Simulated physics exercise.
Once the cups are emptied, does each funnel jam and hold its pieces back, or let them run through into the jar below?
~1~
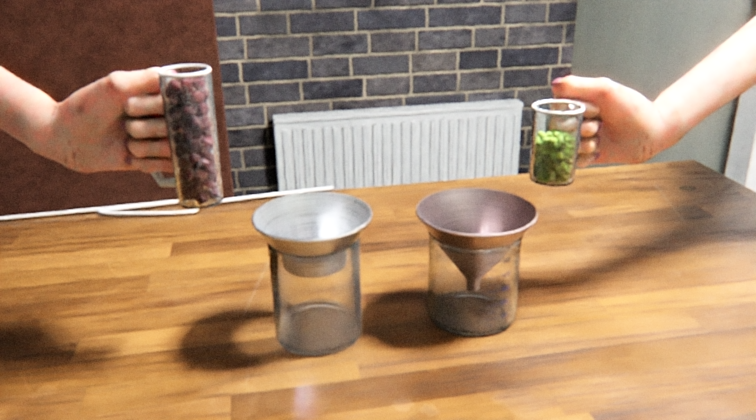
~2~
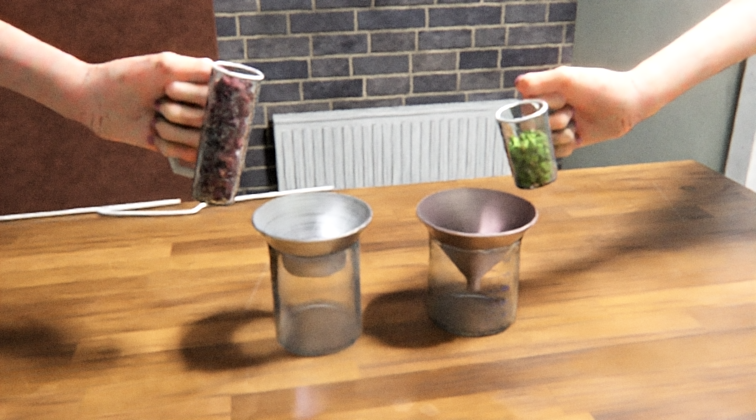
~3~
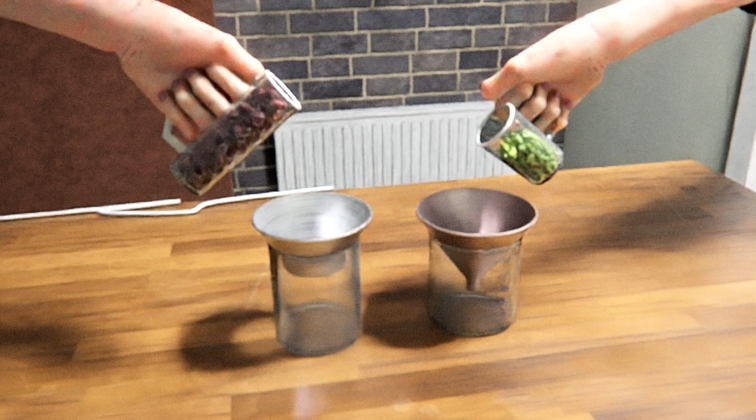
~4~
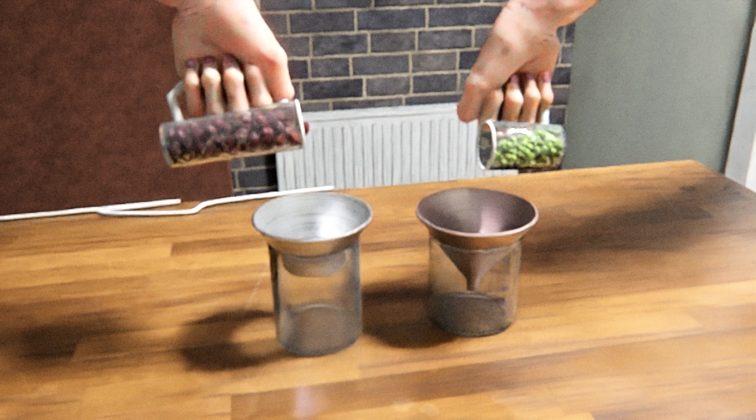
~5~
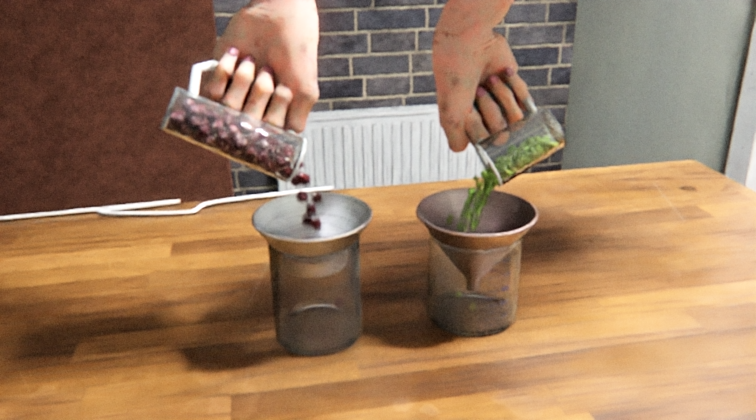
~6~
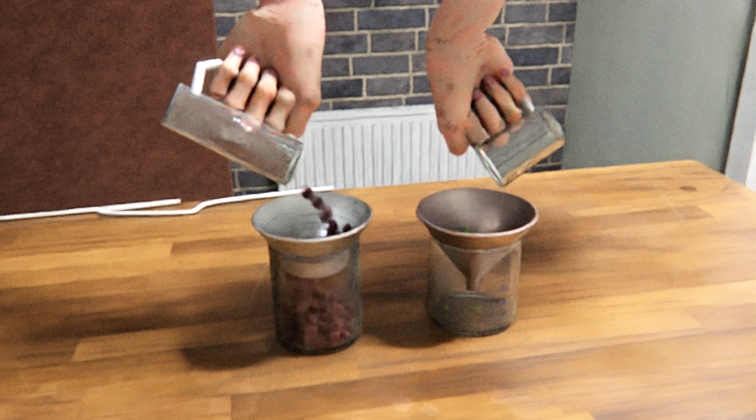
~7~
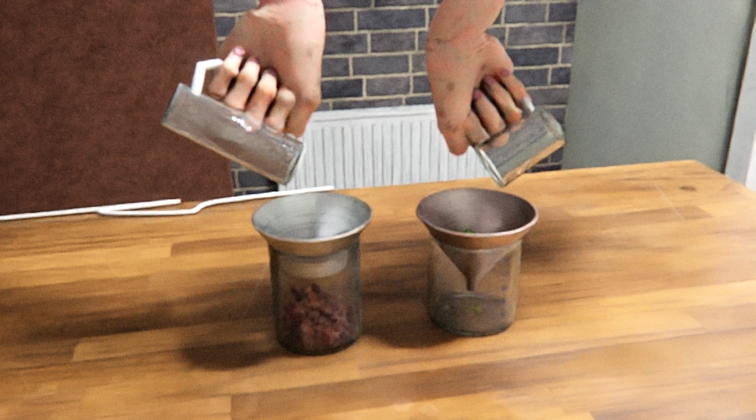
The left funnel lets all of its dark red pieces through into the jar, while the right funnel holds back most of the green ones.
